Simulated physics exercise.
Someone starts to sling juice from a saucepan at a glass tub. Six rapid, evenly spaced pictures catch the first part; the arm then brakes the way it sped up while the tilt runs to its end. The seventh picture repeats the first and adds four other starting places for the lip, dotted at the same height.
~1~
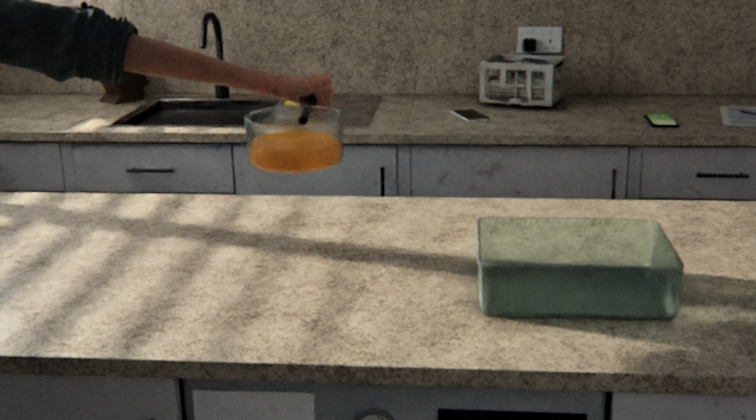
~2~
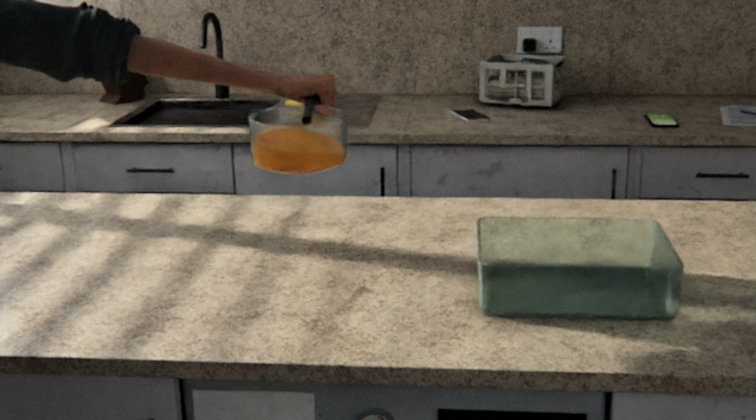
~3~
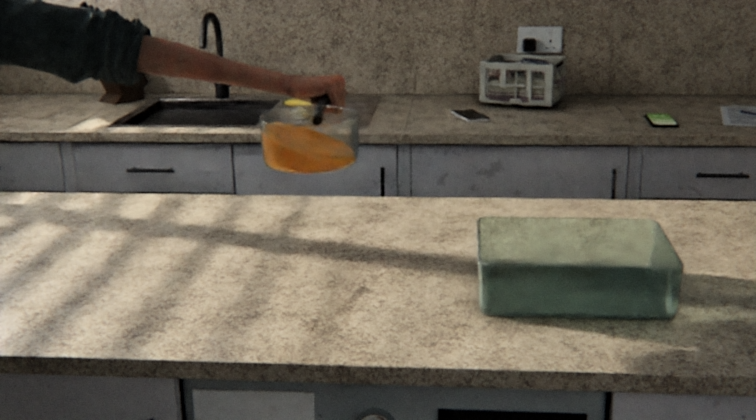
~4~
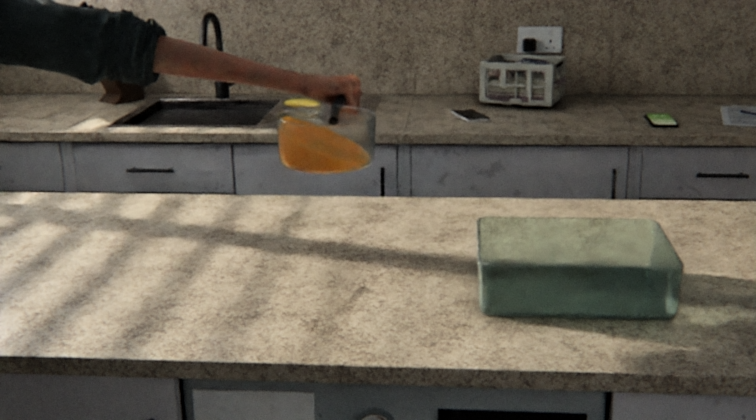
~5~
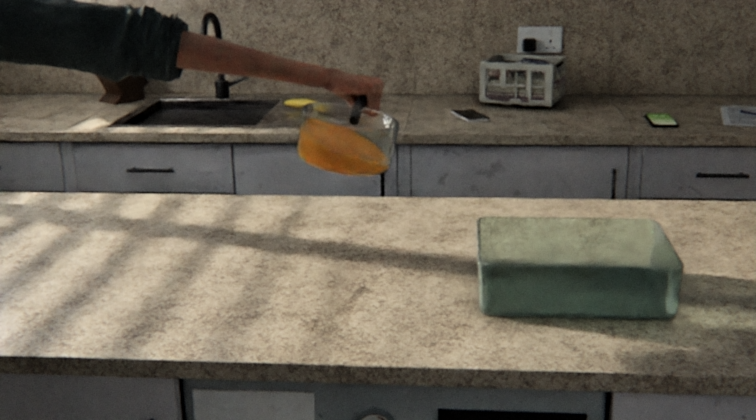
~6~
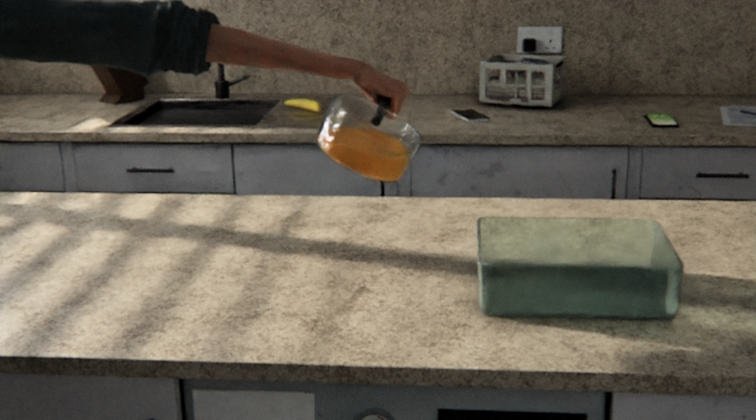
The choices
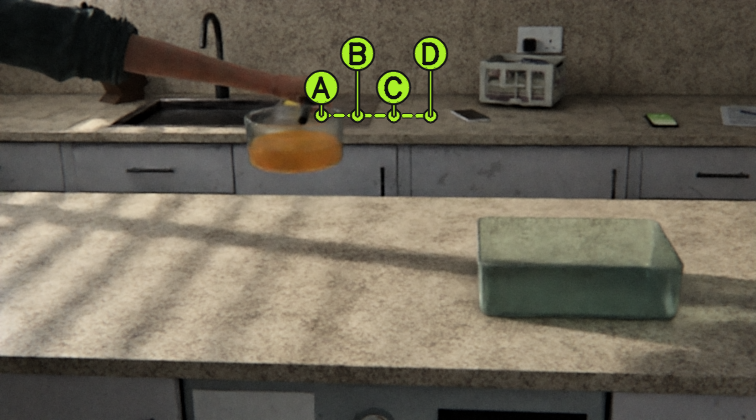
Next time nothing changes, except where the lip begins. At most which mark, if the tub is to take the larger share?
That is dot A.
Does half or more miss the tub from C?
No, not at all.
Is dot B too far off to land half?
No, not at all.
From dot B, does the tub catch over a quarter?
Yes, it does.
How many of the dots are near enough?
All of the four.
In lime, A at (321, 115); B at (357, 115); C at (393, 115); D at (430, 115).
Choosing A, about 64 % lands in the tub, 24 % falls short and 12 % goes beside or beyond.
Choosing B, about 75 % lands in the tub, 10 % falls short and 16 % goes beside or beyond.
Choosing C, about 78 % lands in the tub, 6 % falls short and 16 % goes beside or beyond.
Choosing D, about 81 % lands in the tub, 8 % falls short and 10 % goes beside or beyond.
